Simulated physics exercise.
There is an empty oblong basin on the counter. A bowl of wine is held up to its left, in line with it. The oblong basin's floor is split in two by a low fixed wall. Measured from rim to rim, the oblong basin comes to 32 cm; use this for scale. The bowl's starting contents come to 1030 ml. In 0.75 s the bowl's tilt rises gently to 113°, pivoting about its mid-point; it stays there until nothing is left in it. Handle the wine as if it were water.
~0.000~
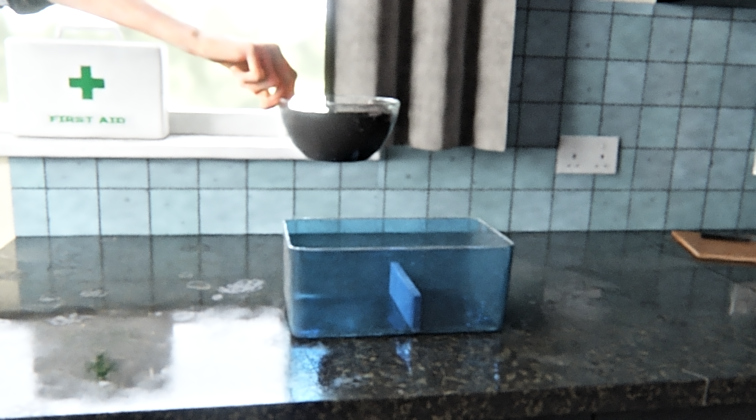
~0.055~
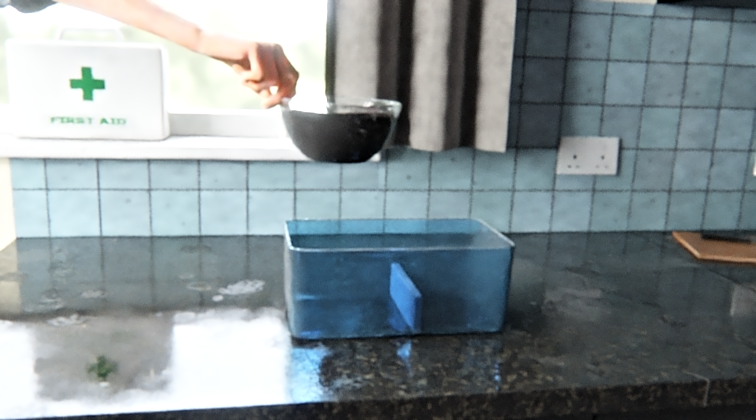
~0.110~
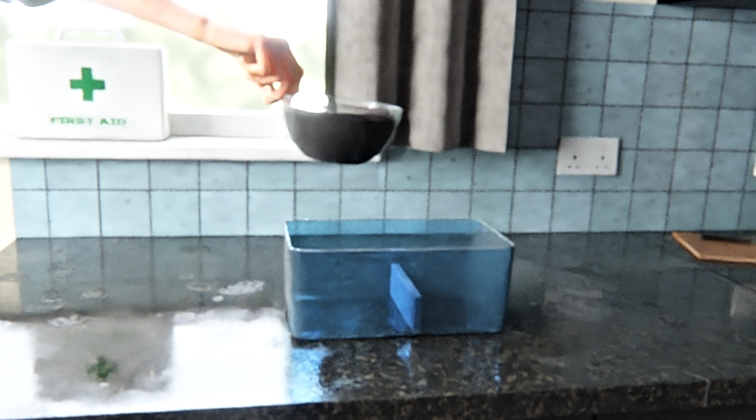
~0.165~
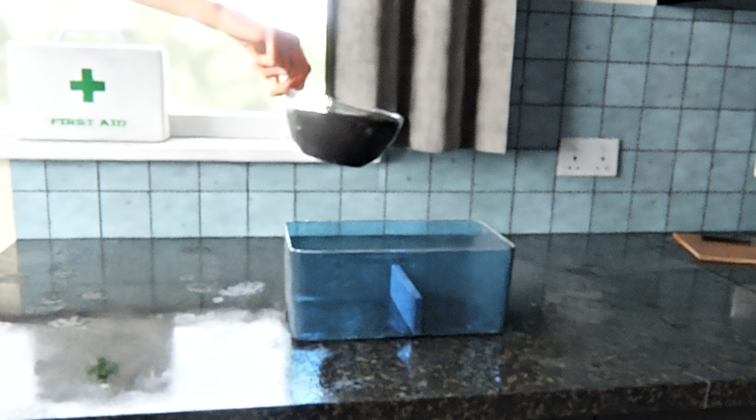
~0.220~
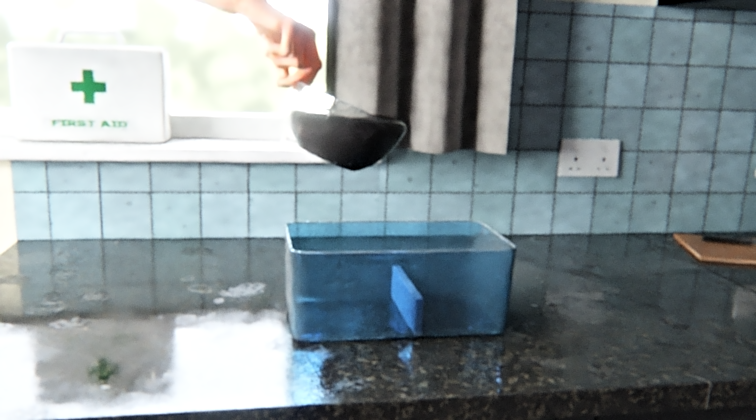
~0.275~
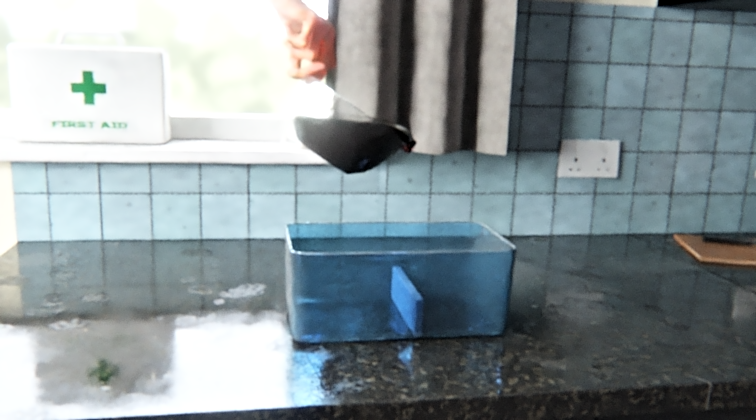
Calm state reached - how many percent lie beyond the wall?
69 percent, roughly.
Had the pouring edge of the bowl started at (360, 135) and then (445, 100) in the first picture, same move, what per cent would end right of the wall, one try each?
Respectively 20 and 75 %.
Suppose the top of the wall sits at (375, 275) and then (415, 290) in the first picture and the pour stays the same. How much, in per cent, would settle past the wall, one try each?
The first gives near 90 per cent and the second near 50 per cent.
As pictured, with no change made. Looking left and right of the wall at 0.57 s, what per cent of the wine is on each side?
Left roughly 0, right roughly 54.
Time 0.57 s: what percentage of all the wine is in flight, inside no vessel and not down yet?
Close to 34 in a hundred.
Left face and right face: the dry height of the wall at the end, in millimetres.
Left 44 mm, right 20 mm.
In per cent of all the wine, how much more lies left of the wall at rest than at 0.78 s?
Difference: Approx. 5 %.
By 0.57 s the tilt is 97° and 11 per cent is still to pour, 0 is left of the wall and 54 right of it.
By 0.78 s the tilt is 113° and 0 per cent is still to pour, 24 is left of the wall and 67 right of it.
By 1.01 s the tilt is 113° and 0 per cent is still to pour, 27 is left of the wall and 70 right of it.
By 1.25 s the tilt is 113° and 0 per cent is still to pour, 29 is left of the wall and 69 right of it.
At rest 29 per cent lies left of the wall, 69 right of it and 2 outside.
